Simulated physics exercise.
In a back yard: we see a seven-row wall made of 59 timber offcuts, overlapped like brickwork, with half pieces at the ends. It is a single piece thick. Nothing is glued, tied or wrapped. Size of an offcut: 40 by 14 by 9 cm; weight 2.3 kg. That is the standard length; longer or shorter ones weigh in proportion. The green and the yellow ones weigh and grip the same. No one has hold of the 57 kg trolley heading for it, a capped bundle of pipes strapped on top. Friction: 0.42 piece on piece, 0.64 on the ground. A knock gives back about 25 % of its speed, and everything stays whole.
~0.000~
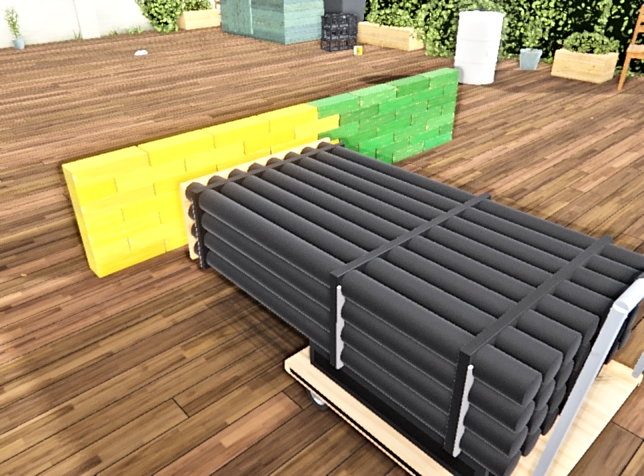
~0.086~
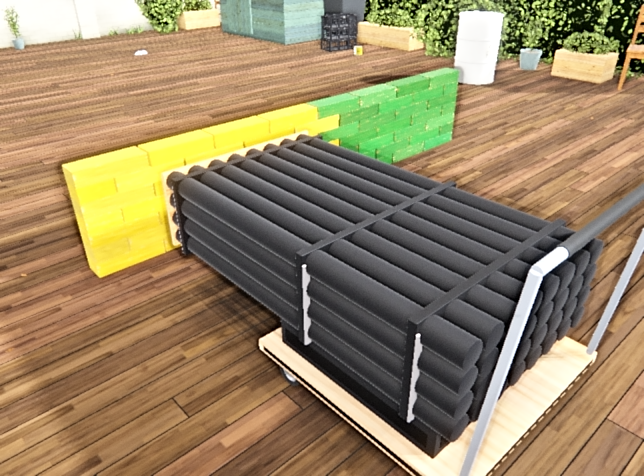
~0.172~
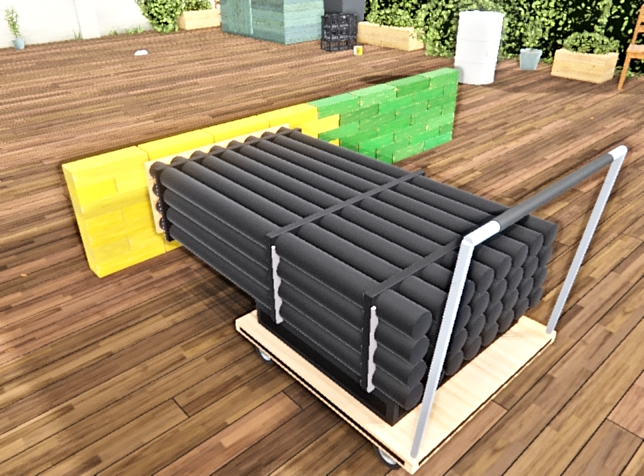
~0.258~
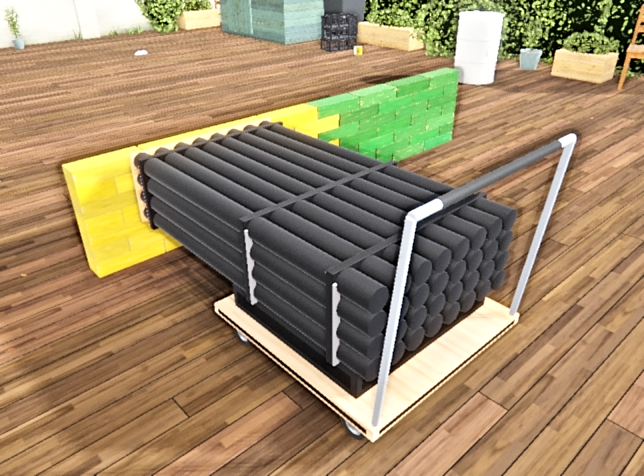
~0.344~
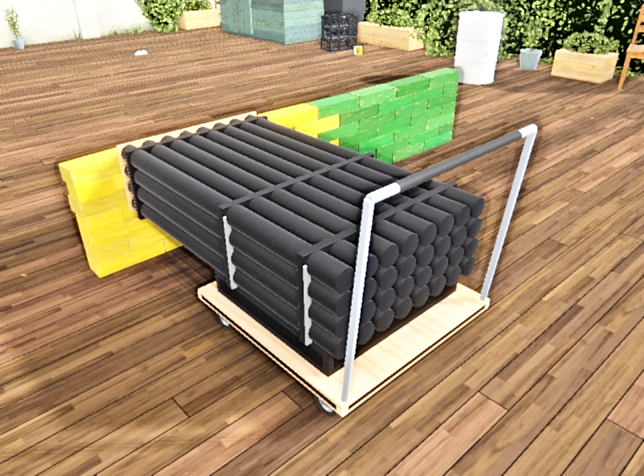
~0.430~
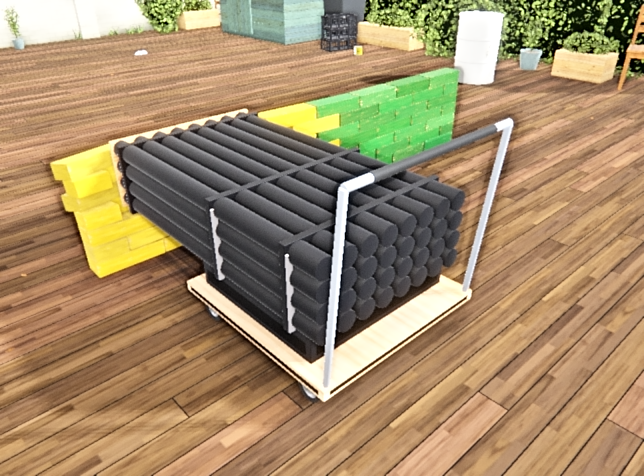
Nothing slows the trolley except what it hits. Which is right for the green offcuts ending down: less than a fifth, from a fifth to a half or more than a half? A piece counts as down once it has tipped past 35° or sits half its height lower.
Ending down: Less than a fifth.
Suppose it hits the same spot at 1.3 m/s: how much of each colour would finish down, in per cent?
Then yellow 70, green 0 per cent.
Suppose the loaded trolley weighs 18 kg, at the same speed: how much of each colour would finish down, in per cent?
In that case yellow 60, green 0 per cent.
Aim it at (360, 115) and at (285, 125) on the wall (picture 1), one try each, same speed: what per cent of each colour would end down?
Yellow 20 then 30, green 50 then 10 per cent.
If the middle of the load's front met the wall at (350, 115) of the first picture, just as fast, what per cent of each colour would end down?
In that case yellow 20, green 50 per cent.
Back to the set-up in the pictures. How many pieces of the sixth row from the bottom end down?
5 from that row.
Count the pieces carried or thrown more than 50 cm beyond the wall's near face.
Some 12 pieces.
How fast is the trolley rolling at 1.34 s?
Near 0.3 m/s.
By 0.56 s, load 27 cm past the wall's line, still rolling; none of the 28 green offcuts down (11 of 59 in all colours); top green offcut tilted 12°; top yellow offcut tilted 13°, 10 cm lower.
By 0.82 s, load 53 cm past the wall's line, still rolling; 1 of the 28 green offcuts down (17 of 59 in all colours); top green offcut tilted 49°; top yellow offcut tilted 34°, 38 cm lower.
By 1.34 s, load 91 cm past the wall's line, still rolling; 1 of the 28 green offcuts down (17 of 59 in all colours); top green offcut on its side; top yellow offcut upside down.
When it is over (2.6 s), load 93 cm past the wall's line, stopped; 1 of the 28 green offcuts down (18 of 59 in all colours); top green offcut on its side; top yellow offcut upside down. That is 4 per cent. In pixels of the last frame, middles, top green offcut near (324, 149), top yellow offcut near (82, 165).
